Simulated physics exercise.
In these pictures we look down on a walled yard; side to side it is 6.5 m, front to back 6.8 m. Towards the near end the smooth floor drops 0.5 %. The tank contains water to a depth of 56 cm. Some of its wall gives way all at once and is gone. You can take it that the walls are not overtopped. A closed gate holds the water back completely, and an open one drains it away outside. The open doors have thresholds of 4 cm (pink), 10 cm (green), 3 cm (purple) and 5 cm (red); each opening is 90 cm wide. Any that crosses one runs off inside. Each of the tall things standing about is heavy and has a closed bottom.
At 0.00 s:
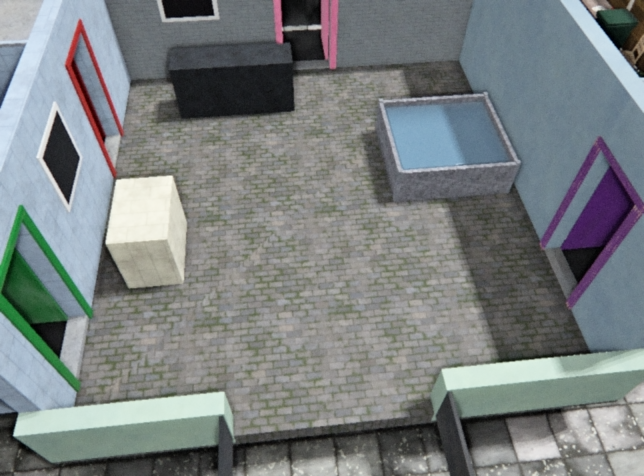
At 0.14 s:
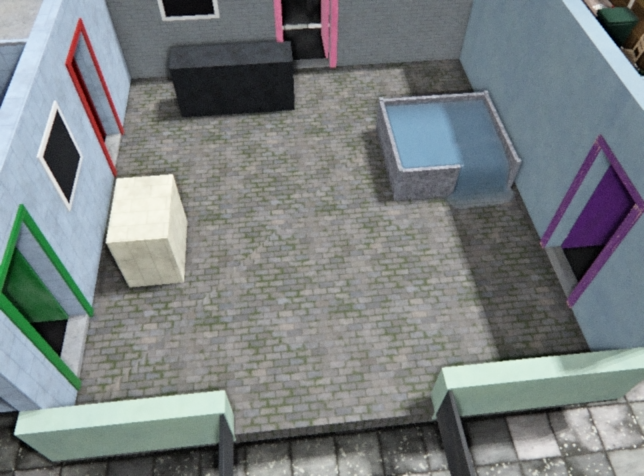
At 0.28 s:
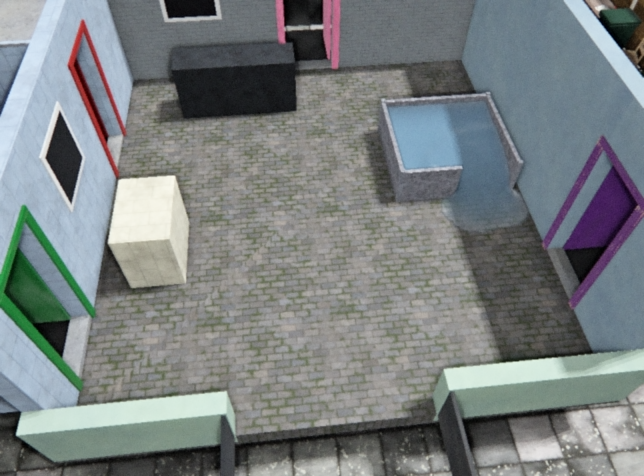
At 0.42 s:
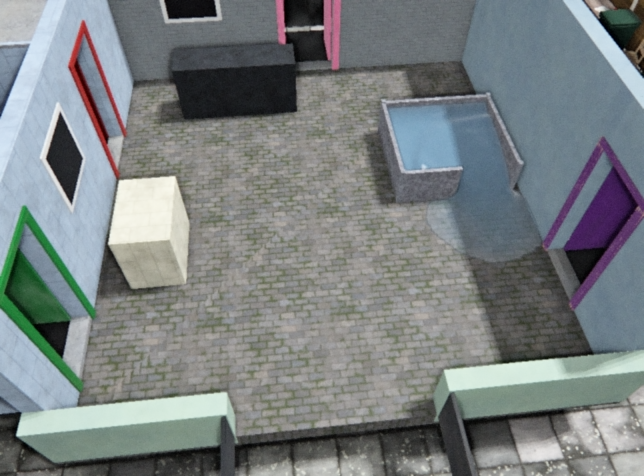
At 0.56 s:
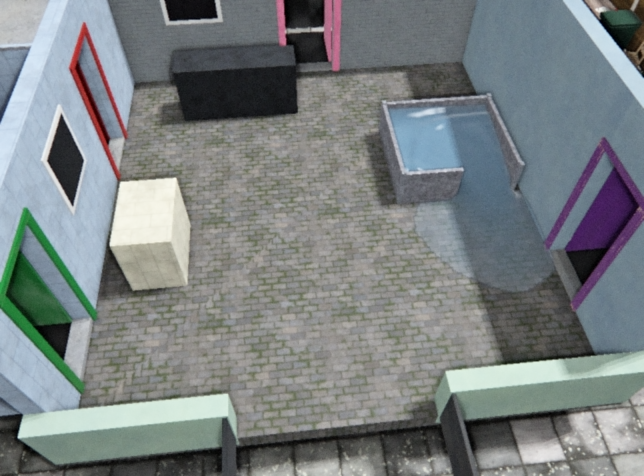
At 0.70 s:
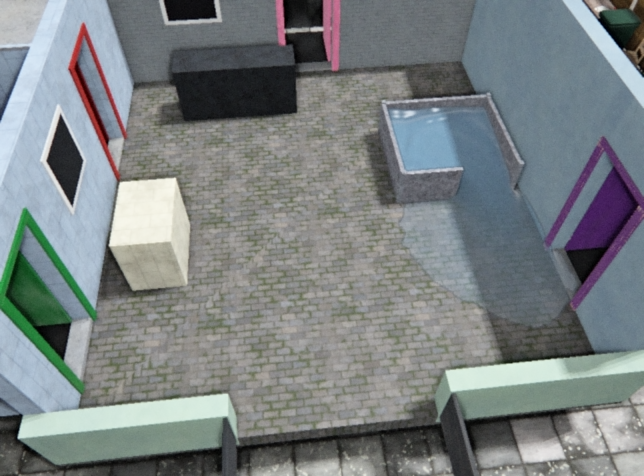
The clip opens on a walled yard seen from above, with a still tank of water near the blue right wall. Part of the tank's near side vanishes, and water pours through the gap onto the paving. The shallow sheet fans out toward the viewer, spreading past the purple doorway.
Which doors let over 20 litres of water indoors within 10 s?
The pink door: 20 litres or less, the green door: 20 litres or less, the purple door: Over 20 litres, the red door: 20 litres or less.
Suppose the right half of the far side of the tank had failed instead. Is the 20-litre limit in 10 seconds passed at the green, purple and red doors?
Then it goes green fine, purple fine, red fine.
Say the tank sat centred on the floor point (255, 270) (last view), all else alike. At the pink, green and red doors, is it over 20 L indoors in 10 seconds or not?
Well, against that limit, at pink it's within bounds, at green it's within bounds, and at red it's within bounds.
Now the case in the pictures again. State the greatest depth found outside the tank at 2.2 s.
Roughly 34 cm.
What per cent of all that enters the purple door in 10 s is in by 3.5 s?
About 50 per cent.
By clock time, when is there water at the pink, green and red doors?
Arrival: Pink not within the 10 s, green 4.5 s, red 7.5 s.
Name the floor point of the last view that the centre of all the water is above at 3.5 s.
The water's centre is around (459, 251).
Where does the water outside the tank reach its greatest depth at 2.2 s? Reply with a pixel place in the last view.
About (567, 353).
After 1.4 s water covers 15 % of the floor and is deepest (36 cm) near (605, 377); pink door not reached, green door not reached, purple door 11 cm at the sill, 10 L in, red door not reached.
After 2.2 s water covers 20 % of the floor and is deepest (34 cm) near (567, 353); pink door not reached, green door not reached, purple door 9 cm at the sill, 33 L in, red door not reached.
After 3.5 s water covers 30 % of the floor and is deepest (20 cm) near (564, 381); pink door not reached, green door not reached, purple door 7 cm at the sill, 53 L in, red door not reached.
After 6.0 s water covers 50 % of the floor and is deepest (12 cm) near (592, 378); pink door not reached, green door 10 cm at the sill, 0 L in, purple door 7 cm at the sill, 80 L in, red door not reached.
After 10.0 s water covers 65 % of the floor and is deepest (8 cm) near (75, 434); pink door not reached, green door 6 cm at the sill, 0 L in, purple door 4 cm at the sill, 102 L in, red door 2 cm at the sill, 0 L in.
